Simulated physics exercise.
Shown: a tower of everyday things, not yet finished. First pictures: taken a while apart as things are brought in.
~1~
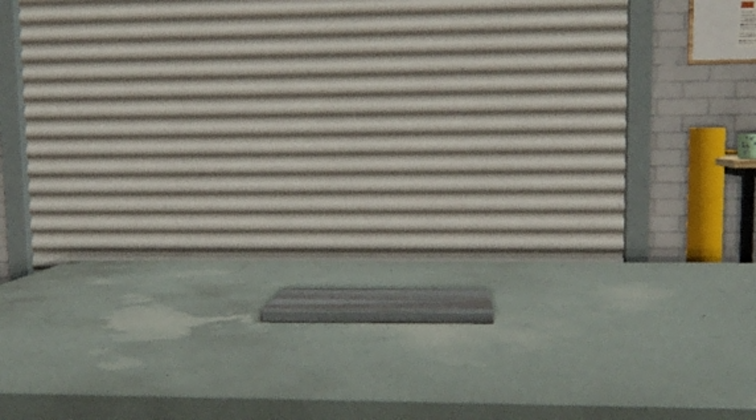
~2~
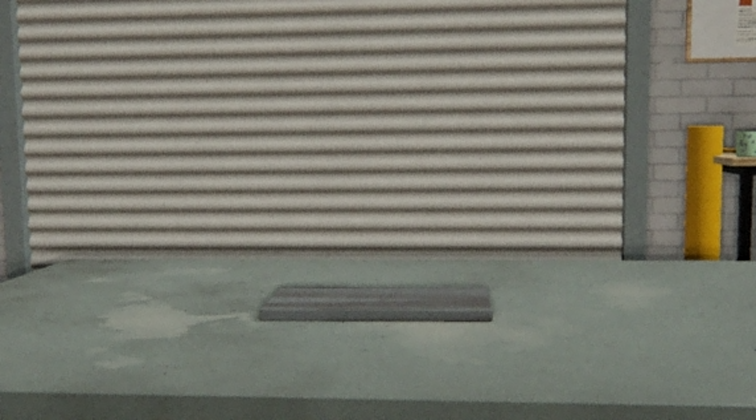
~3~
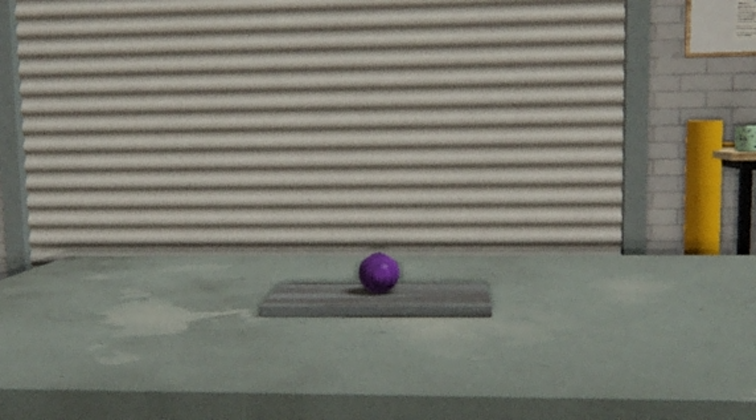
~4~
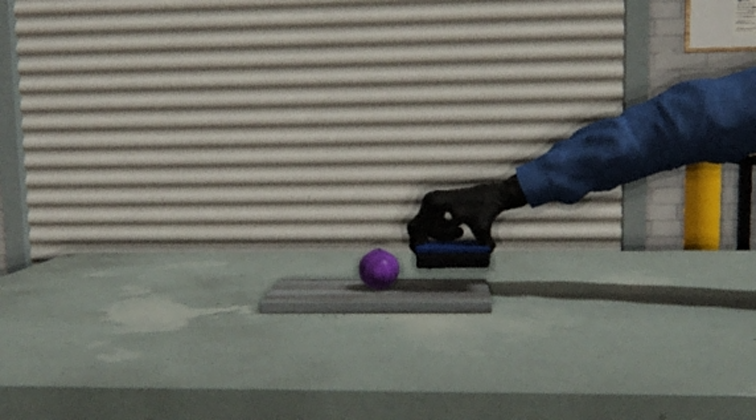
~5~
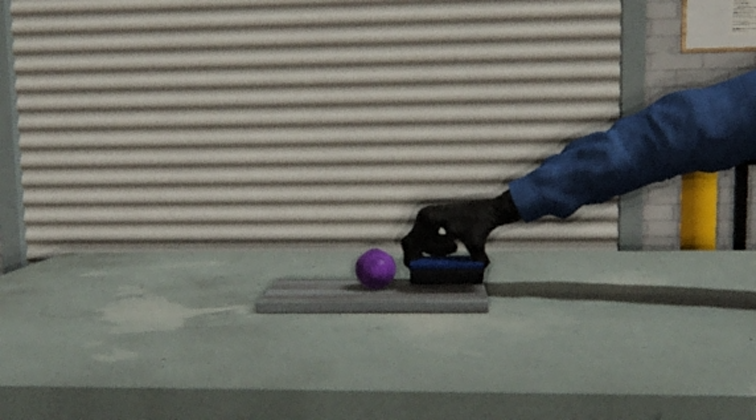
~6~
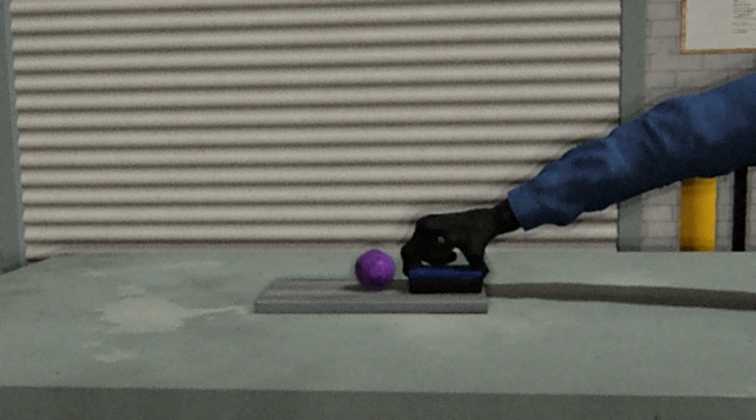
The clip opens on a flat grey slab lying alone on a table before a ribbed shutter. A purple onion then appears on the slab, and a black-gloved hand in a blue sleeve, in from the right, holds a dark sponge above it and lowers it onto the slab beside the onion.
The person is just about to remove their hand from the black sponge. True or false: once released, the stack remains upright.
True.
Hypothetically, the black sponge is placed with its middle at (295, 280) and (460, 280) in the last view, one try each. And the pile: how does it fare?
First attempt - it does not fall; second attempt - it does not fall.
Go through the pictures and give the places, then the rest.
In the first frame, the last thing is not in view yet.
In the second frame, the last thing is not in view yet.
In the third frame, the last thing is not in view yet; purple onion (379, 273).
In the fourth frame, still above its spot; black sponge (452, 255); purple onion (379, 269).
In the fifth frame, still above its spot; black sponge (447, 270); purple onion (375, 269).
In the sixth frame, in place under the hand; black sponge (446, 279); purple onion (375, 269).
Then, 0.20 s later than the last frame, all is still.
Then, 0.40 s later than the last frame, black sponge resting near (446, 280).
When it is over, all 3 as before. End places, in pixels of the last picture, black sponge near (446, 280). The pile stays up.
